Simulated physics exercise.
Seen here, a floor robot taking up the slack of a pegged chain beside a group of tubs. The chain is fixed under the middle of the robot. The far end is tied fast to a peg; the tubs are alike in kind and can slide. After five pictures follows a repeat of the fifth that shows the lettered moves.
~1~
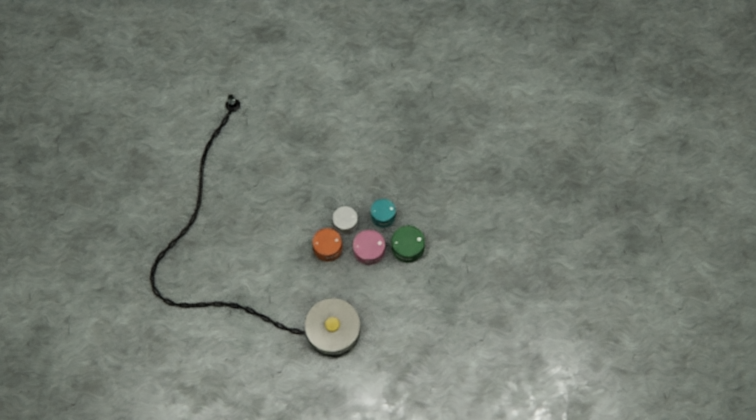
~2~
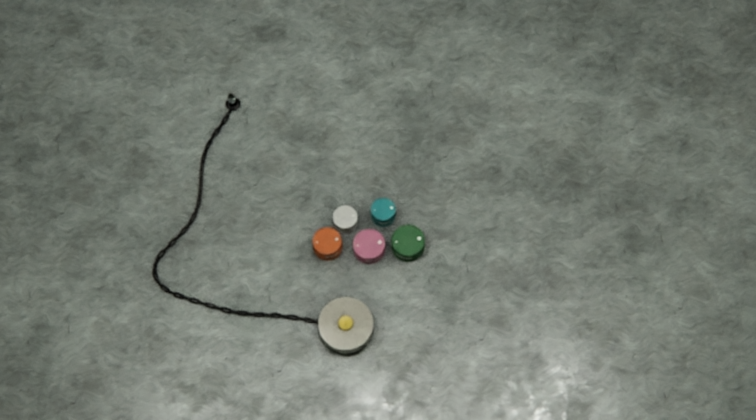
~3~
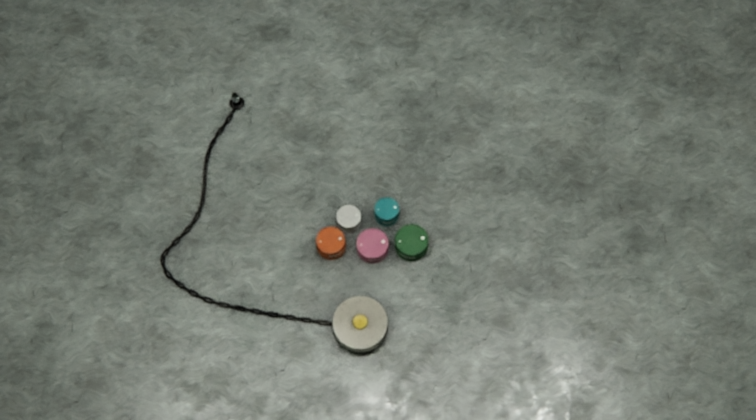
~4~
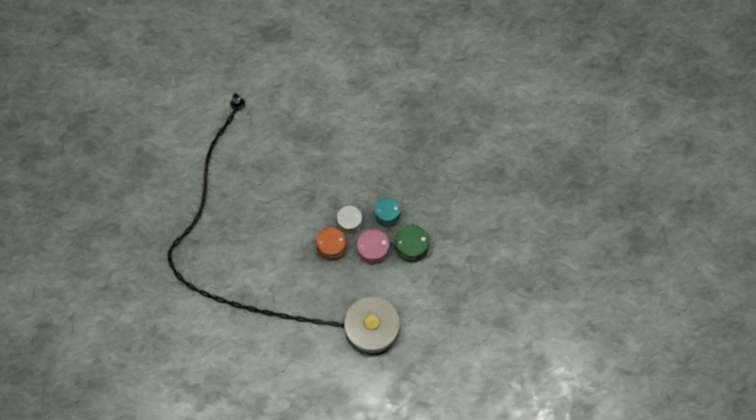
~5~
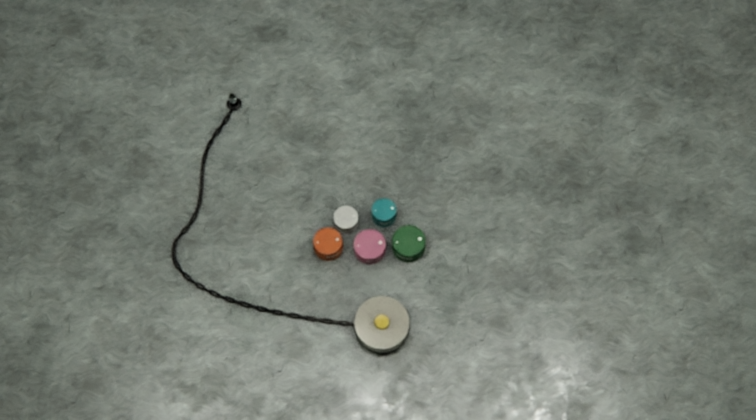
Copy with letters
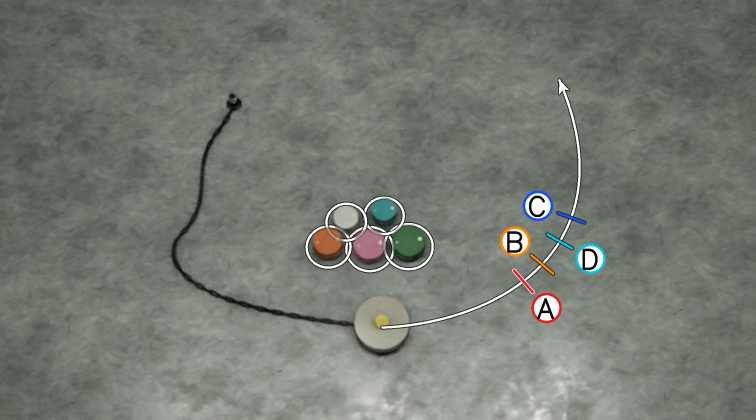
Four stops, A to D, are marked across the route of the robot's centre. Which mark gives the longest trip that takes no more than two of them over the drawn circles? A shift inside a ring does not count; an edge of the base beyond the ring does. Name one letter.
It should halt at B.
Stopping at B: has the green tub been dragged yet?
By then, no.
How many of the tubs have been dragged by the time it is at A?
The count is none.
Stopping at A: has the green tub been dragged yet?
No.
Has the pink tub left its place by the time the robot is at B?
No.
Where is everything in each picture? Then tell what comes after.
The first frame shows peg (232, 102); pink tub (369, 247); green tub (408, 244).
The second frame shows robot (346, 326); orange tub (328, 244).
The third frame shows robot (360, 325); white tub (349, 219).
The fourth frame shows robot (372, 325); pink tub (373, 247).
The fifth frame shows robot (382, 325); orange tub (328, 244); turquoise tub (384, 213); white tub (346, 220).
On the marked copy, A at (523, 281); B at (542, 264); C at (571, 218); D at (560, 241); the route from (382, 328) via (558, 245) to (559, 80).
Following B. Soon after the start, robot (445, 316).
Later, robot (503, 293).
In the end, robot (543, 261); orange tub (335, 237); white tub (349, 216); one over the rings.
As for the rest, A is within the limit but short; C has five over the rings; D has three over the rings.
